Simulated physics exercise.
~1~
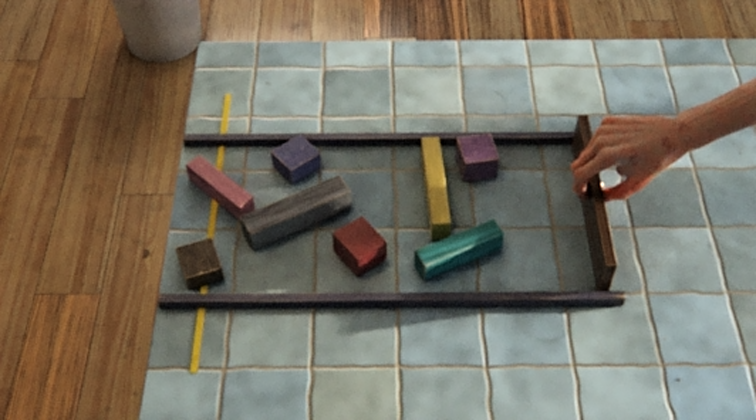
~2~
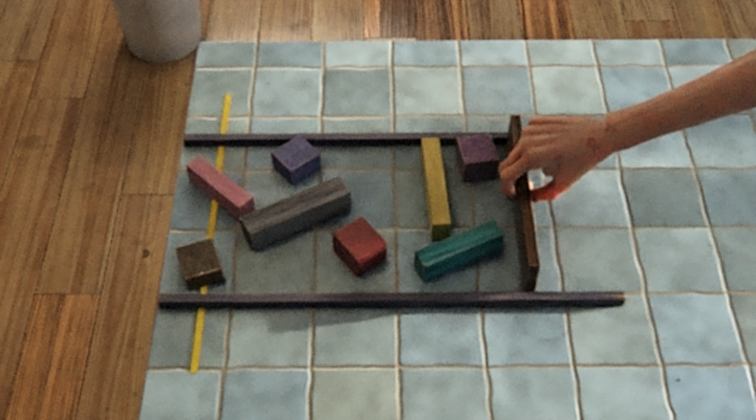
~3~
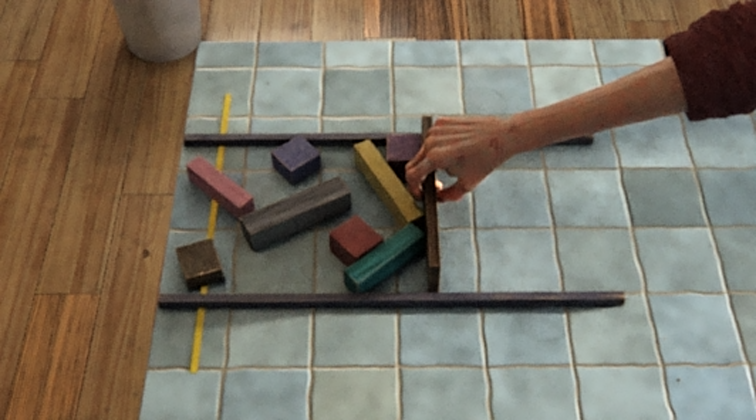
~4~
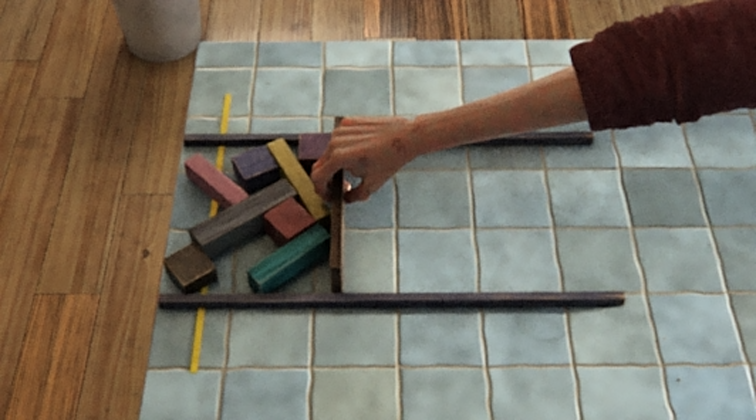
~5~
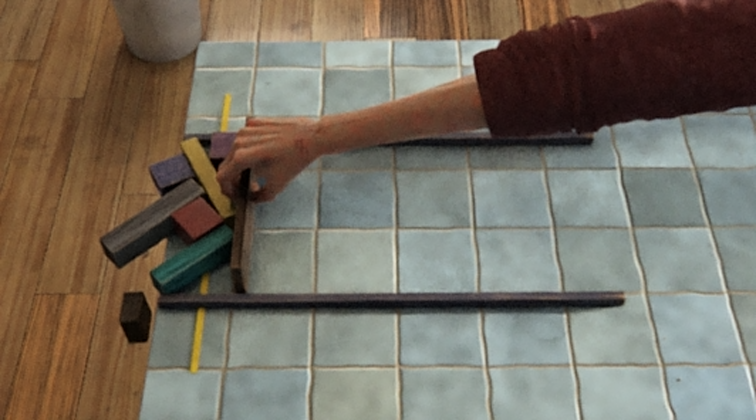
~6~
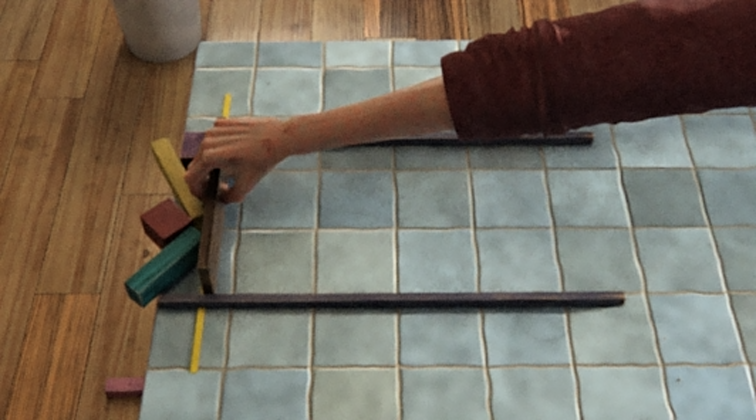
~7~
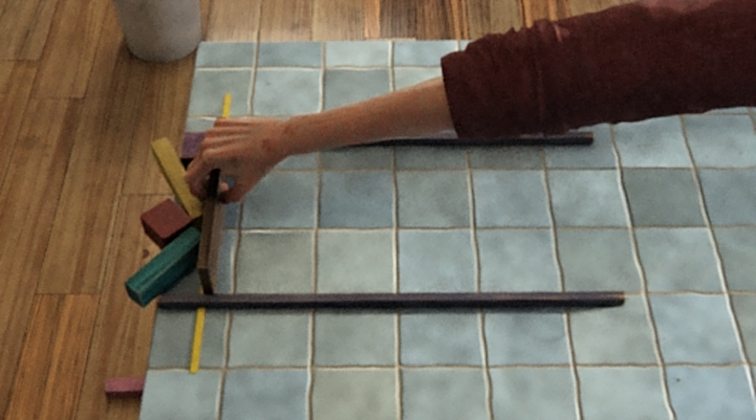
A hand slides a board left, sweeping coloured blocks together until four fall off the edge.
